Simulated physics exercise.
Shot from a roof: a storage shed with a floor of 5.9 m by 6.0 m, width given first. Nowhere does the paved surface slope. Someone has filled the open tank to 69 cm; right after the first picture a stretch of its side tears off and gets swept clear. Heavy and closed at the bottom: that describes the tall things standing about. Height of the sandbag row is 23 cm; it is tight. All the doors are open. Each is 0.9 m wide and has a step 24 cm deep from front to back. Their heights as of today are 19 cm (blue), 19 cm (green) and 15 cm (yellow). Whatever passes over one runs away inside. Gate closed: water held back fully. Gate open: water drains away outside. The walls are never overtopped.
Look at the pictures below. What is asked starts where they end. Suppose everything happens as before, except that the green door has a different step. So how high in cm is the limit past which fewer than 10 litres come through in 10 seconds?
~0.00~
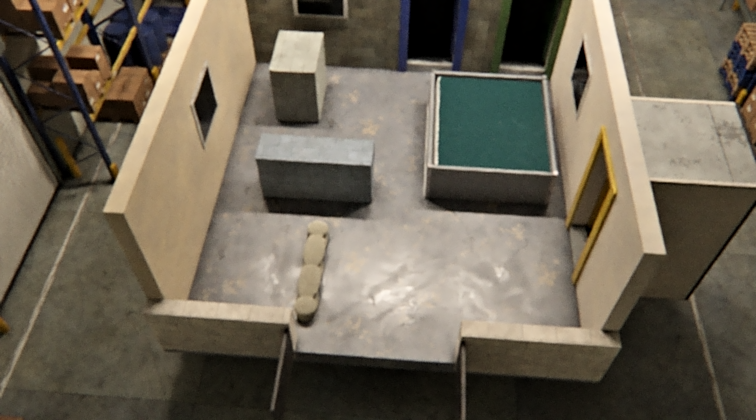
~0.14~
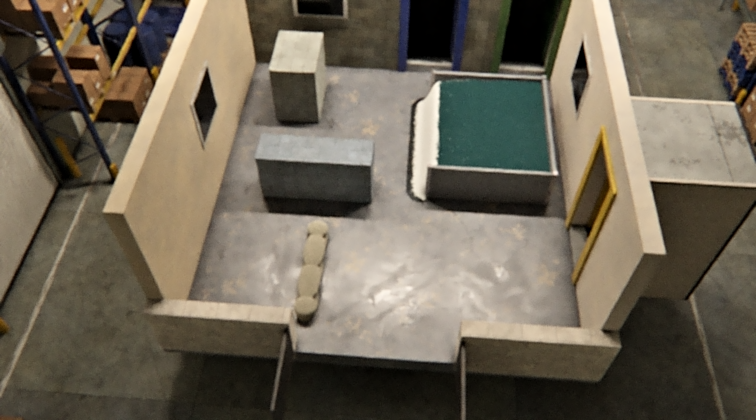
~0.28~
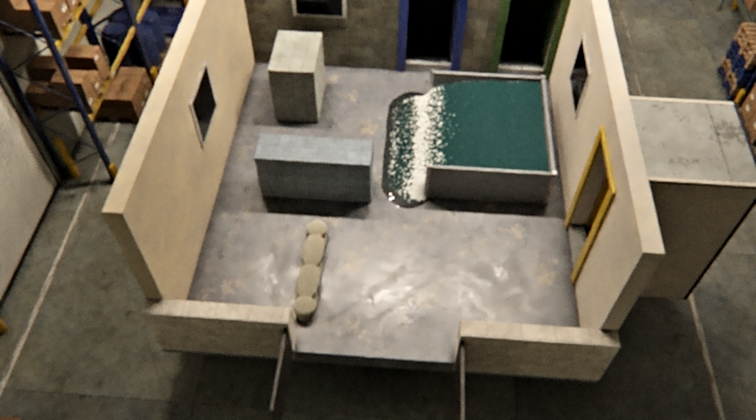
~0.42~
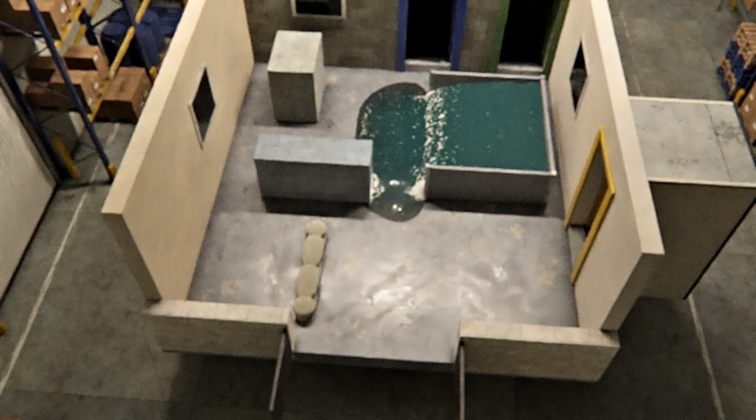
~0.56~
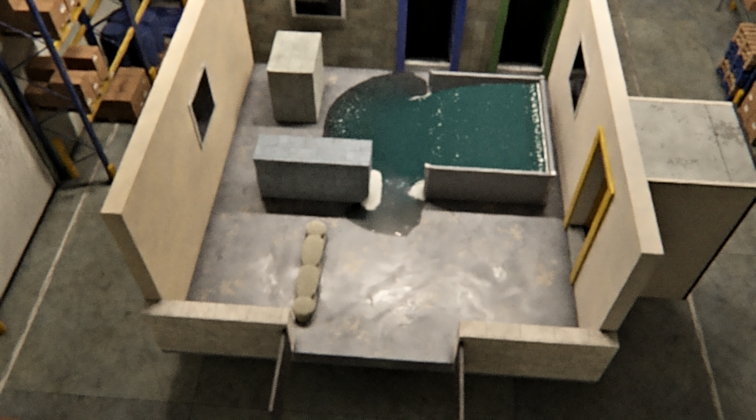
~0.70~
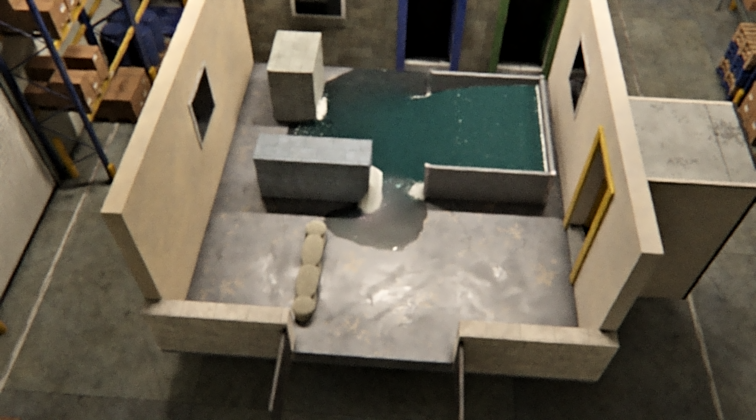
The limit is about 18 cm.
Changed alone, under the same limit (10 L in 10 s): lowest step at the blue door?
Roughly 10.5 cm at blue.
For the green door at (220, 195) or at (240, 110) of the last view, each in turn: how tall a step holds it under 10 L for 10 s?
Around 20 and 28 cm respectively.
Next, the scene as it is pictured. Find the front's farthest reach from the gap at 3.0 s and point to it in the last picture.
Pixel: About (178, 328).
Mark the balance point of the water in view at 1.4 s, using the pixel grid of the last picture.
My guess is close to (412, 146).
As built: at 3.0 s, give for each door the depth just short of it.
Before blue it's 9 cm, before green 0 cm, before yellow 0 cm.
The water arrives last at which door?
It's the yellow one.
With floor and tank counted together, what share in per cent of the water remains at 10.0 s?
Around 84 in a hundred parts remain.
After 1.4 s water covers 40 % of the floor, deepest (46 cm) near (232, 142); it has not reached the green door.
After 3.0 s water covers 70 % of the floor, deepest (40 cm) near (249, 82); it has not reached the green door.
After 10.0 s water covers 95 % of the floor, deepest (14 cm) near (478, 82); 13 cm at the green door, 5 litres in over its 19 cm step.
At the green door as built, the water arrived by 3.5 s and peaked near 20 cm at 6.4 s.
Run again over the same 10 s with other heights there, 32 litres in over 14 cm, 1 litre over 22 cm. The limit of 10 litres is kept from about 18 cm up.
